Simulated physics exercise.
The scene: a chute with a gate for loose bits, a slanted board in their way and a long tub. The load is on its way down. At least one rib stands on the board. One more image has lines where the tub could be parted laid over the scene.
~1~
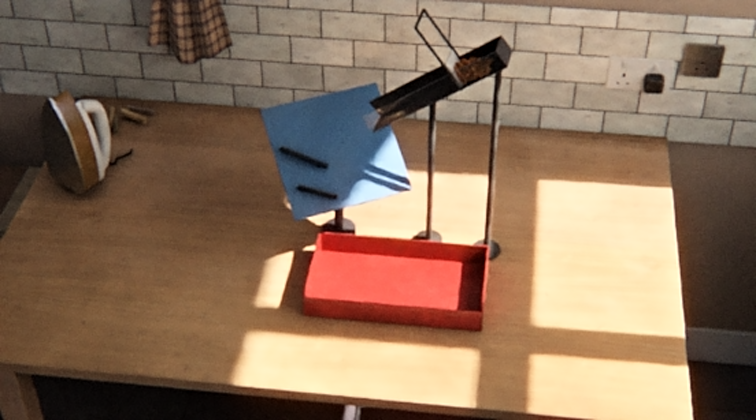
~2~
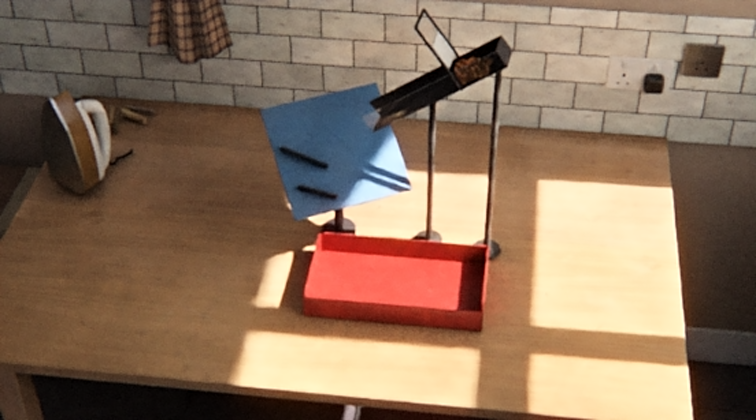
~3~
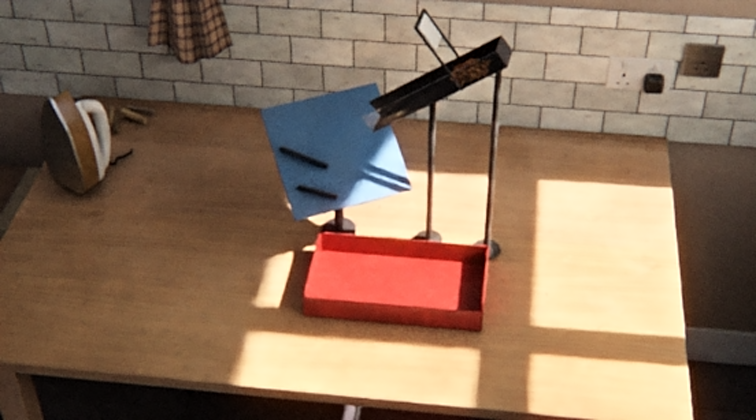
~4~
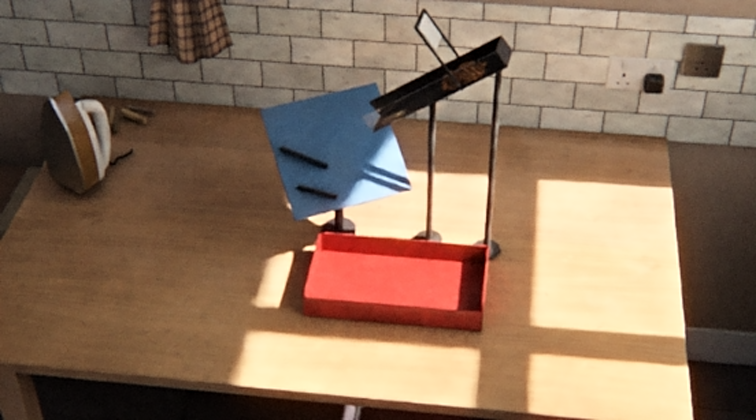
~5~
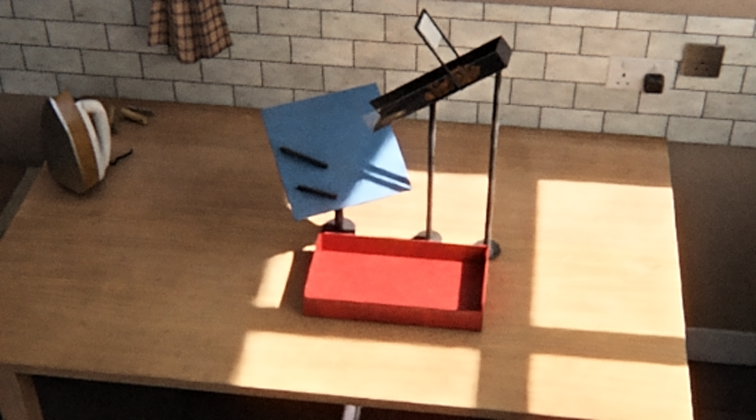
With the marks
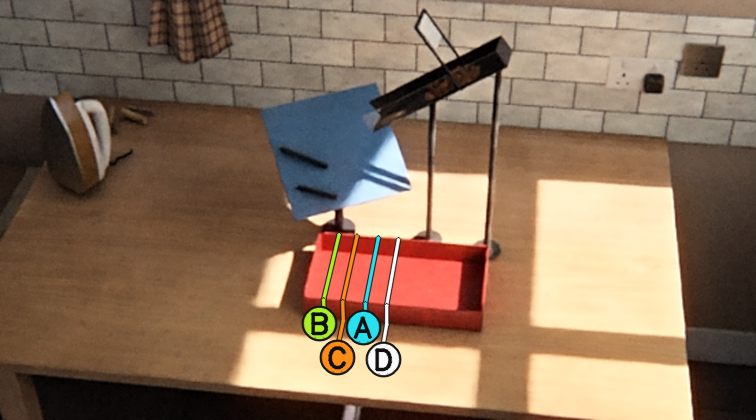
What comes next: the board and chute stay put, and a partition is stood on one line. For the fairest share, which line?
A beats the others.
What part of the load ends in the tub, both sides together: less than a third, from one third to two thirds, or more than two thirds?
About that: More than two thirds.
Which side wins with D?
The left side.
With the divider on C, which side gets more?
The right side.
On the marked copy, line A crosses the front rim at (365, 302); line B crosses the front rim at (323, 299); line C crosses the front rim at (342, 300); line D crosses the front rim at (386, 304).
For line A, of what is caught, about two thirds on the left of the divider, about a third on the right.
For line B, of what is caught, none on the left of the divider, all on the right.
For line C, of what is caught, a small part on the left of the divider, nearly all on the right.
For line D, of what is caught, nearly all on the left of the divider, a small part on the right.
